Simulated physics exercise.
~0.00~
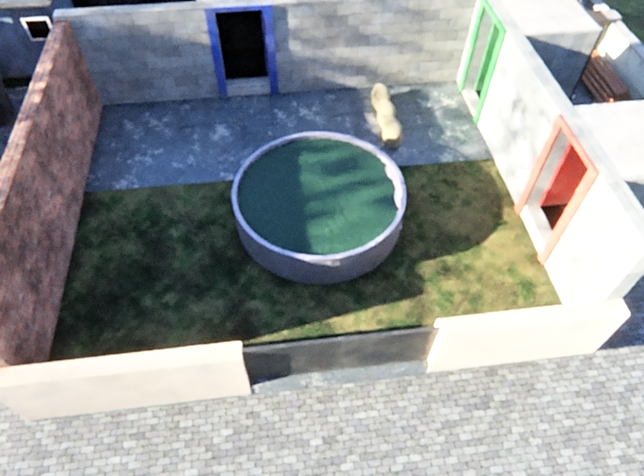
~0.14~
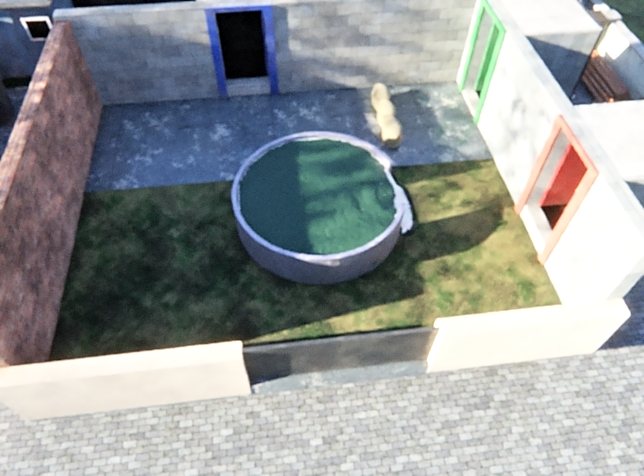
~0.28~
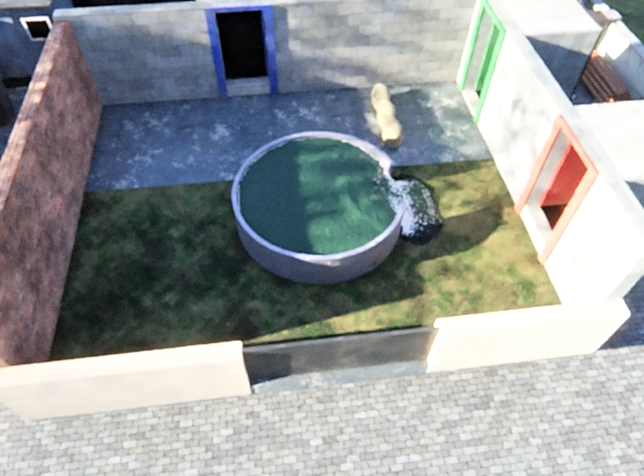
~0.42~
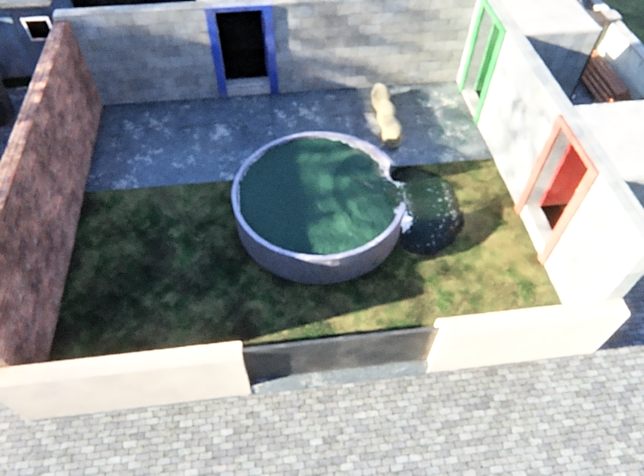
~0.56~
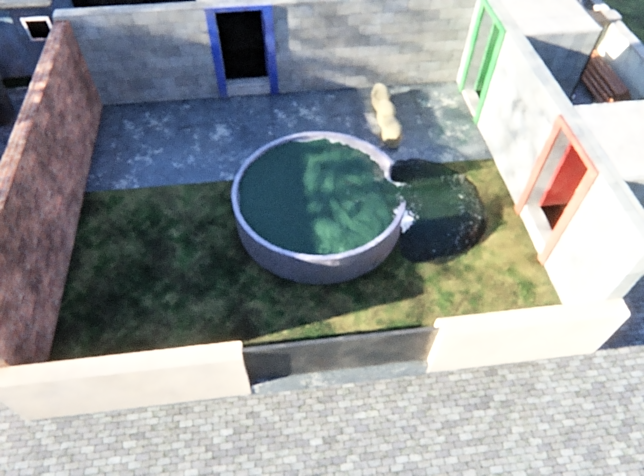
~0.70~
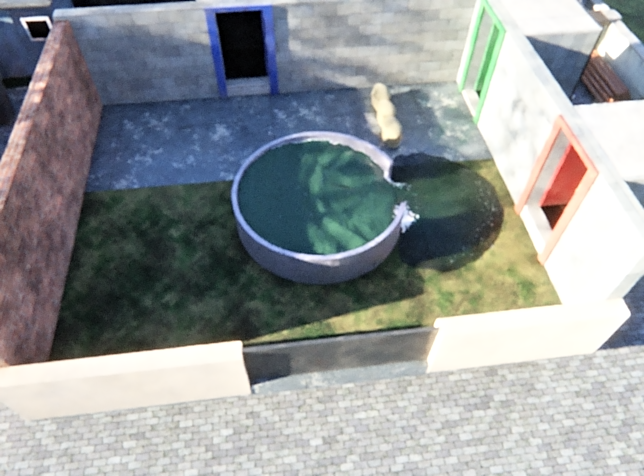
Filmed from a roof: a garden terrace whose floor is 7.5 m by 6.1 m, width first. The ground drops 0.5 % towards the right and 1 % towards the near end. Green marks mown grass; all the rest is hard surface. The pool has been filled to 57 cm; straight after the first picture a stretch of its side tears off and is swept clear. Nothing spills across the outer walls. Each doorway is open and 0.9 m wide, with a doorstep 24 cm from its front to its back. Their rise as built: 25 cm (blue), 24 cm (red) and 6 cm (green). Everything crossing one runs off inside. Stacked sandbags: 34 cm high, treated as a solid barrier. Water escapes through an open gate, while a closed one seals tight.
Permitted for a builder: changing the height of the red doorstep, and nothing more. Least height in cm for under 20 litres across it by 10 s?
Roughly 19 cm.
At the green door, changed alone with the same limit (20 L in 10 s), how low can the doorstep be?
At the green door it takes roughly 12.0 centimetres.
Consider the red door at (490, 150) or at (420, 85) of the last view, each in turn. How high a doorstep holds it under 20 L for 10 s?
Roughly 14.0 cm, then roughly 13.0 cm.
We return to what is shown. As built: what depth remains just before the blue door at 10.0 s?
Roughly 1.0 cm deep.
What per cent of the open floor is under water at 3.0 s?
I'd say near 30 percent.
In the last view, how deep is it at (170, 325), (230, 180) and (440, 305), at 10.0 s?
In order: Around 5, 2 and 11 cm.
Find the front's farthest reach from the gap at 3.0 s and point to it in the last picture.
Roughly at (454, 85) in the last view.
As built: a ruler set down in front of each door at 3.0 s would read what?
Depth at blue 0 cm, at red 21 cm, at green 8 cm.
After 1.4 s water covers 15 % of the floor, deepest (28 cm) near (407, 204); 22 cm at the red door, 0 litres in over its 24 cm doorstep.
After 3.0 s water covers 30 % of the floor, deepest (28 cm) near (564, 321); 21 cm at the red door, 2 litres in over its 24 cm doorstep.
After 10.0 s water covers 80 % of the floor, deepest (16 cm) near (558, 334); 13 cm at the red door, 2 litres in over its 24 cm doorstep.
At the red door as built, the water arrived by 1.1 s and peaked near 25 cm at 2.0 s.
With a doorstep of 17 cm, 36 litres would have come in within the 10 s; with 23 cm, 4 litres. So under 20 litres takes about 19 cm.
